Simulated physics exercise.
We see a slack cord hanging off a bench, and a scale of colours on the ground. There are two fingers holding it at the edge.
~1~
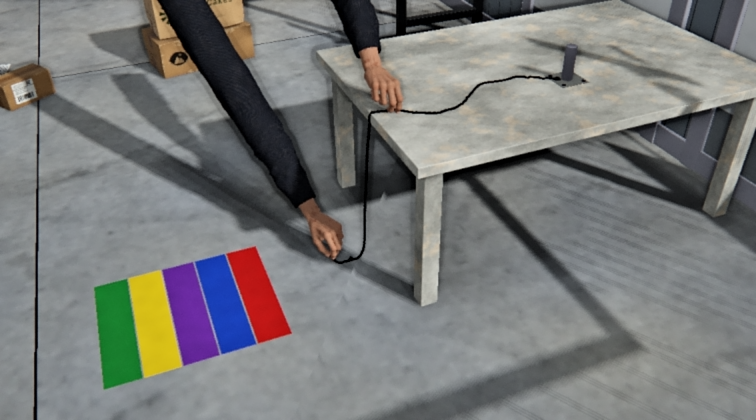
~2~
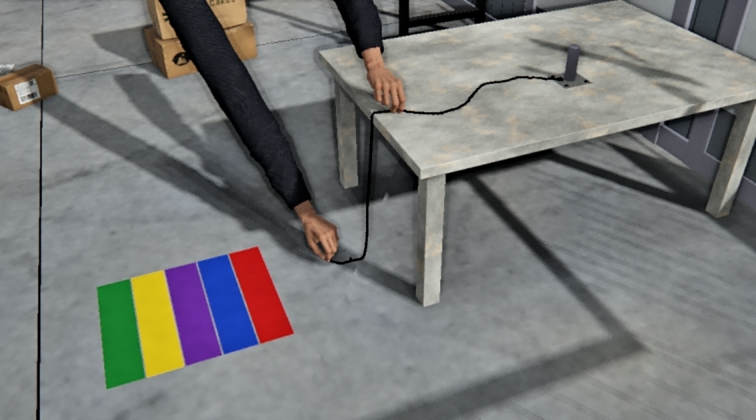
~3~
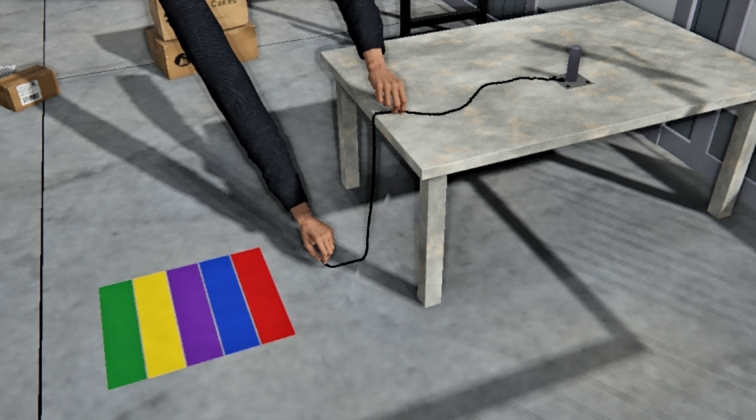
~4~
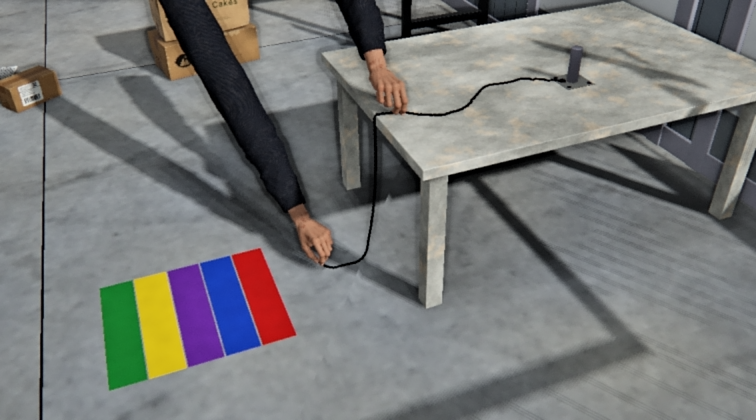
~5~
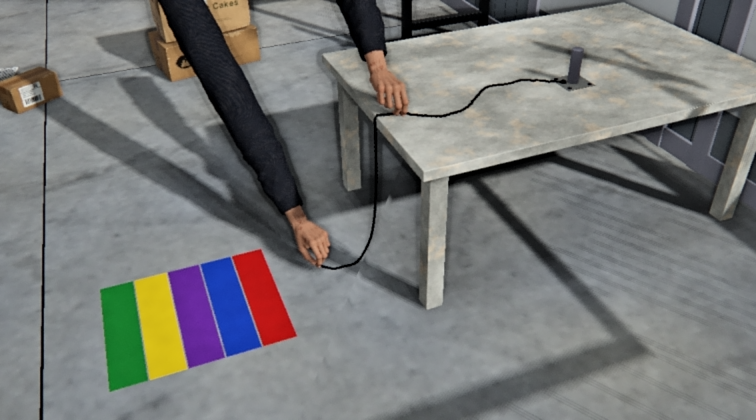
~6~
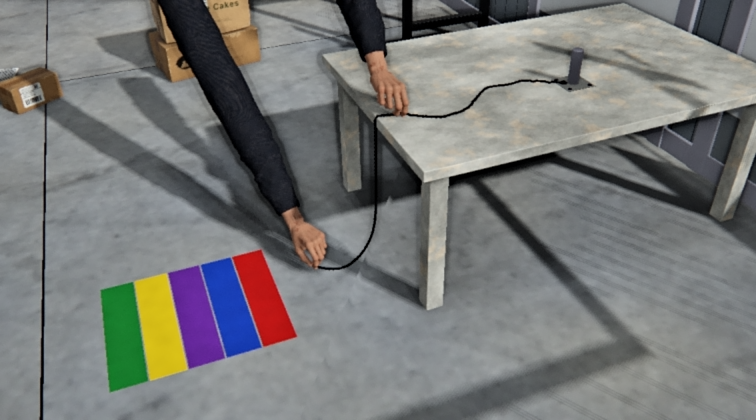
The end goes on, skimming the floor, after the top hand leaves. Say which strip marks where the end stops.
The purple strip marks it.
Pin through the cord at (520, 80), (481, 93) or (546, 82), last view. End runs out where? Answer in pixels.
Readings in order - (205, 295), (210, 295), (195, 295).
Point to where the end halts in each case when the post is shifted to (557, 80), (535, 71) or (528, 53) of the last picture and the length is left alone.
Places per try: (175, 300); (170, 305); (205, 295).
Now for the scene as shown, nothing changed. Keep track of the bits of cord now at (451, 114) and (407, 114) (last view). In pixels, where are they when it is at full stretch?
The first moves to (419, 111), the second to (376, 124).
A little later, end near (245, 283); over red.
Next, end near (211, 292); over blue.
When it is tight, end near (190, 298); over purple. Over purple.
